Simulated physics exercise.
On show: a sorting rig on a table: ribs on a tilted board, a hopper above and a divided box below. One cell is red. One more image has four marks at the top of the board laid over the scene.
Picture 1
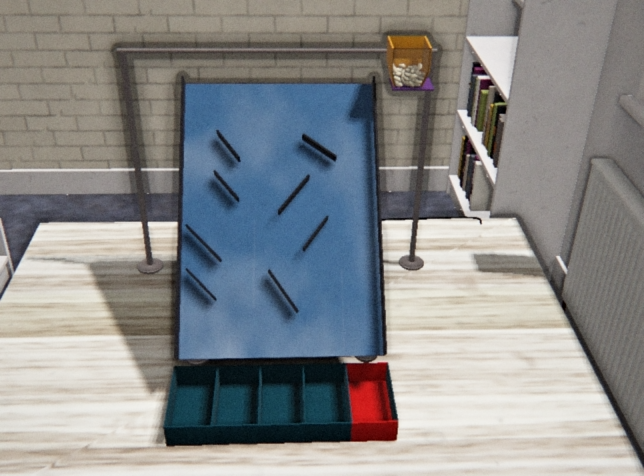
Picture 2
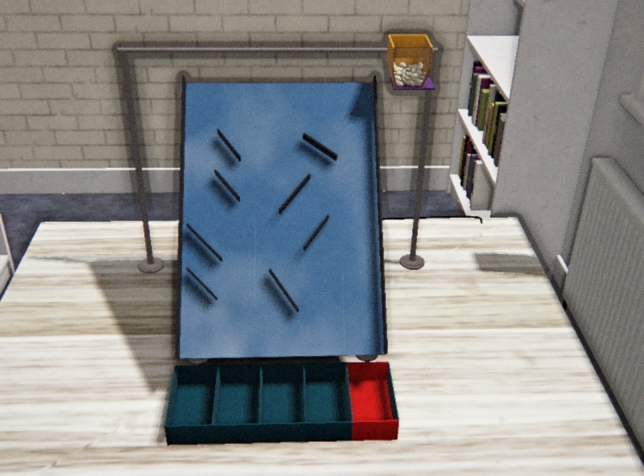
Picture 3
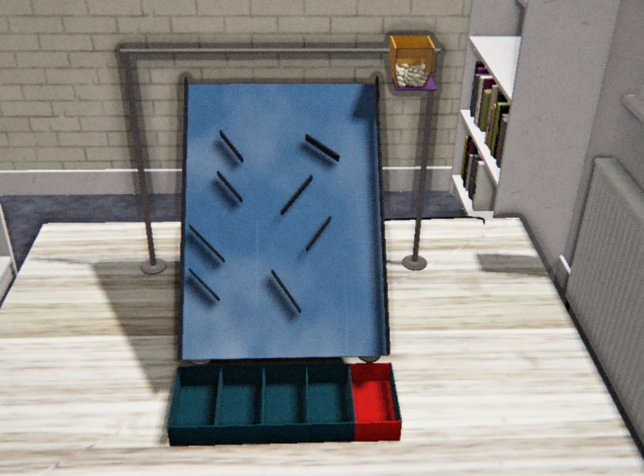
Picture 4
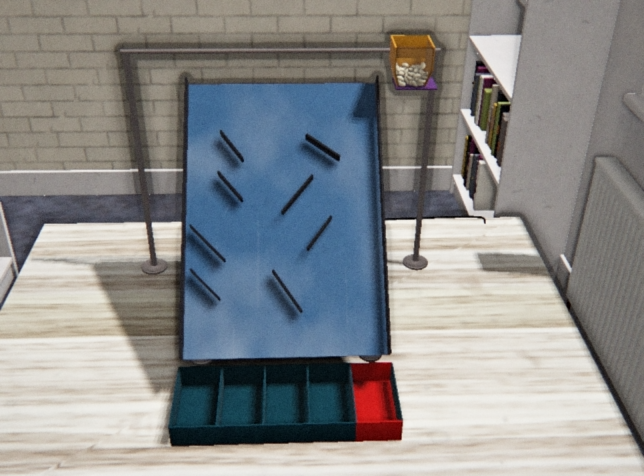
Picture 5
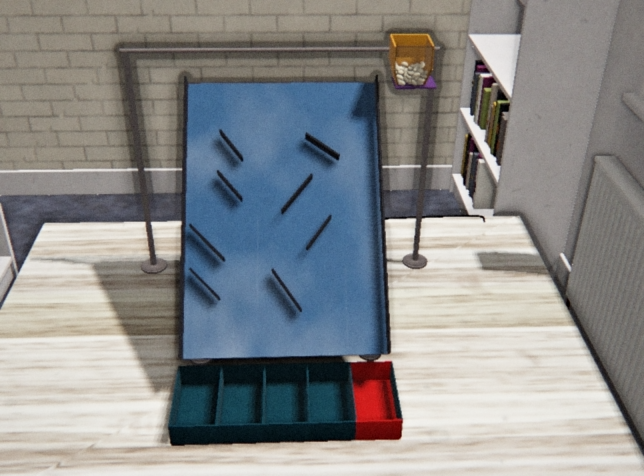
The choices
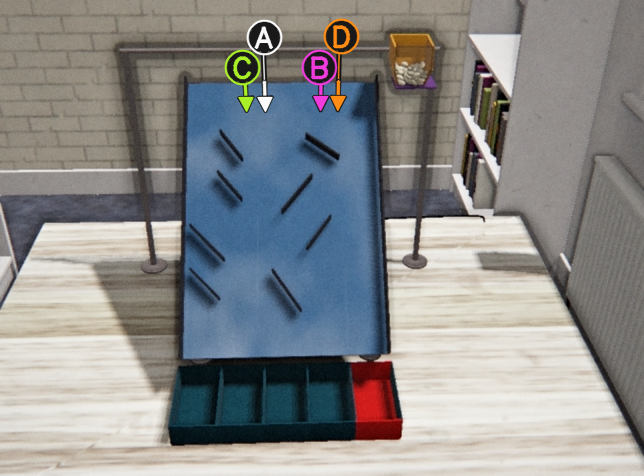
A tilted blue board with dark ribs stands above a divided box, and nothing clearly moves.
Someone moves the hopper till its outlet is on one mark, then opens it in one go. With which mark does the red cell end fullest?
D.
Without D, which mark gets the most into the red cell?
Mark B.
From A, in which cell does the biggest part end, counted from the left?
The second from the left.
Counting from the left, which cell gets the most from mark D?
The fifth from the left.
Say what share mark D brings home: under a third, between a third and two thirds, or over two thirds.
Mark D gives over two thirds.
On the marked copy, mark A meets the board at (265, 106); mark B meets the board at (320, 105); mark C meets the board at (246, 106); mark D meets the board at (337, 105).
With A, a small part in the red cell, nearly all in other cells.
With B, about half in the red cell, about a quarter in other cells, about a quarter held on the board.
With C, a small part in the red cell, nearly all in other cells.
With D, most in the red cell, about a quarter held on the board.
